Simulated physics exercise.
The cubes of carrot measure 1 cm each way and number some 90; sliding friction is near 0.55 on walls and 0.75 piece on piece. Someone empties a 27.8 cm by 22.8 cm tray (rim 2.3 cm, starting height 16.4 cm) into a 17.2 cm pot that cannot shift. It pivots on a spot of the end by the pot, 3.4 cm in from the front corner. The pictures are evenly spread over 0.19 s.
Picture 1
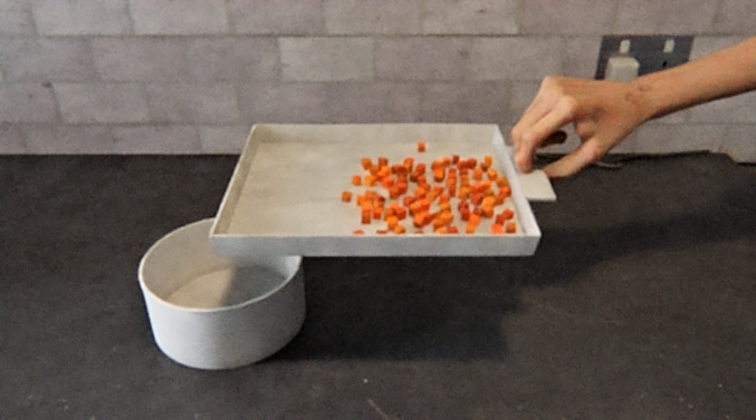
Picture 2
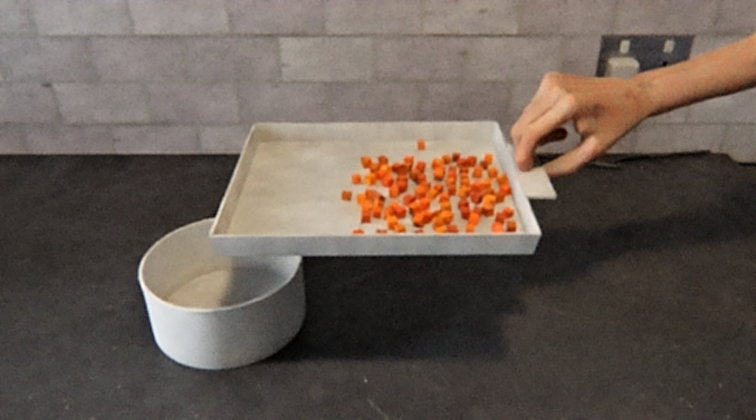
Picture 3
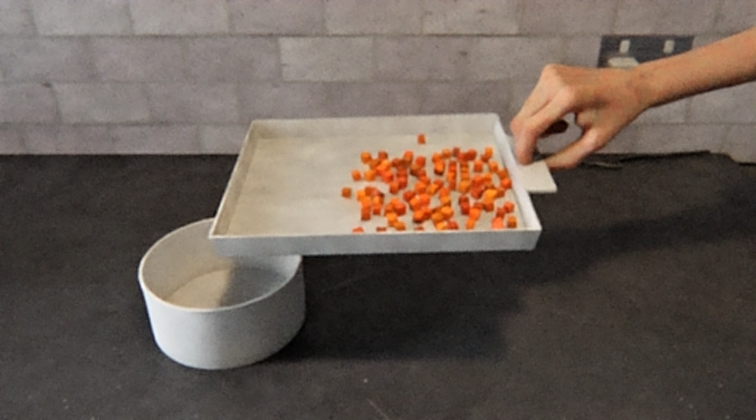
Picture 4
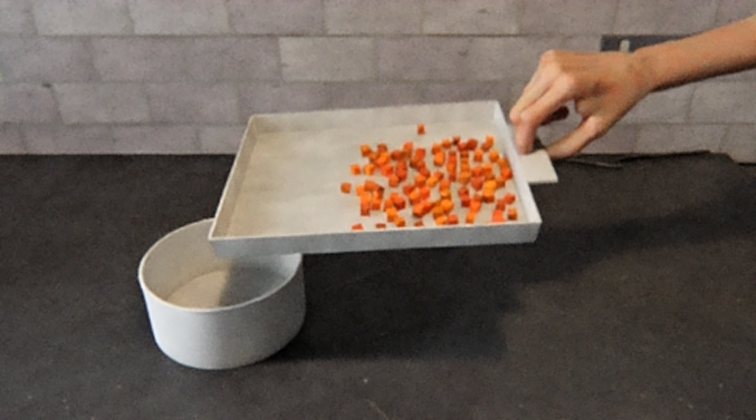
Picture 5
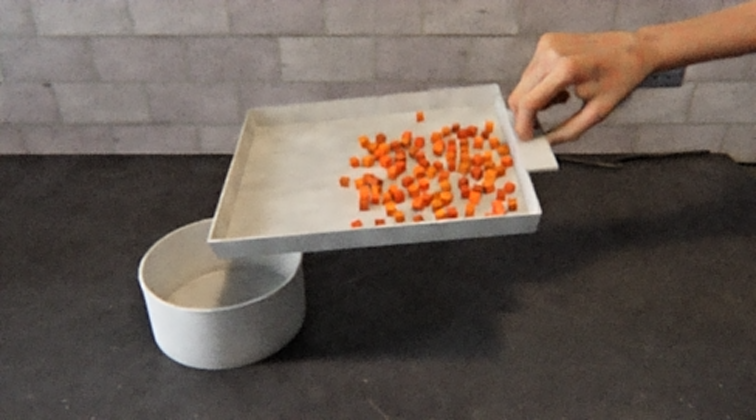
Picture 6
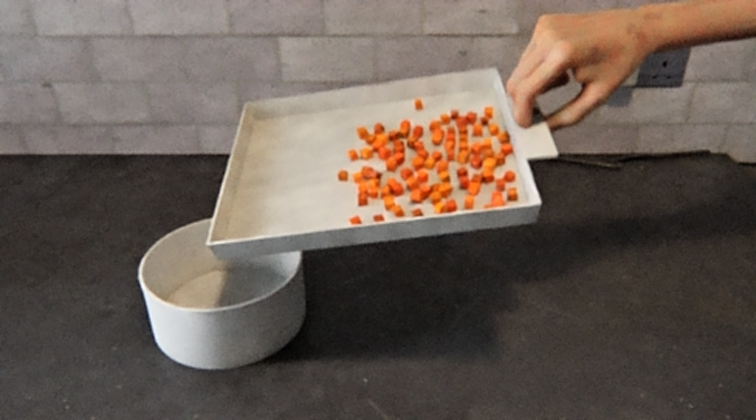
A hand reaching in from the right grips the tab of a pale rectangular tray above a dark countertop, seen from the front and slightly above against a grey brick-patterned wall. Small orange carrot cubes lie scattered over the tray's right half, and a round whitish pot sits below its left end. The hand gradually raises the right end, tilting the tray leftward, while the cubes barely shift on it.
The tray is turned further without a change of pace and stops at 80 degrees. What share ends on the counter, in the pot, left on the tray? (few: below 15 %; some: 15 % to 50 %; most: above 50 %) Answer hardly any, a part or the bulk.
Counter the bulk, pot hardly any, tray a part.
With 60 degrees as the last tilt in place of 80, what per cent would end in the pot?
It would be near 0 per cent.
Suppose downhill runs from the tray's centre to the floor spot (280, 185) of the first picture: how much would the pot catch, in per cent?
About 40 per cent.
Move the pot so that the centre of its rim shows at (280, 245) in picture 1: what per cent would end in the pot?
Some 0 per cent.
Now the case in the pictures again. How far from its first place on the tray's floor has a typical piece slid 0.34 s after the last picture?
About 2 cm.
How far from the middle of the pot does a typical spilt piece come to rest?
Some 22 cm.
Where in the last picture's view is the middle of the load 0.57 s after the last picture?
Near (258, 219).
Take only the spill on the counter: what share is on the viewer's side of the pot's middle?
Some 100 per cent.
Then, 0.34 s after the last picture, tilt 45 degrees; the tray holds 100 %, the pot 0 %.
Then, 0.57 s after the last picture, tilt 68 degrees; the tray holds 100 %, the pot 0 %.
Then, 0.91 s after the last picture, tilt 80 degrees; the tray holds 40 %, the pot 0 %.
In the end, counter 75 %, pot 0 %, tray 25 %.
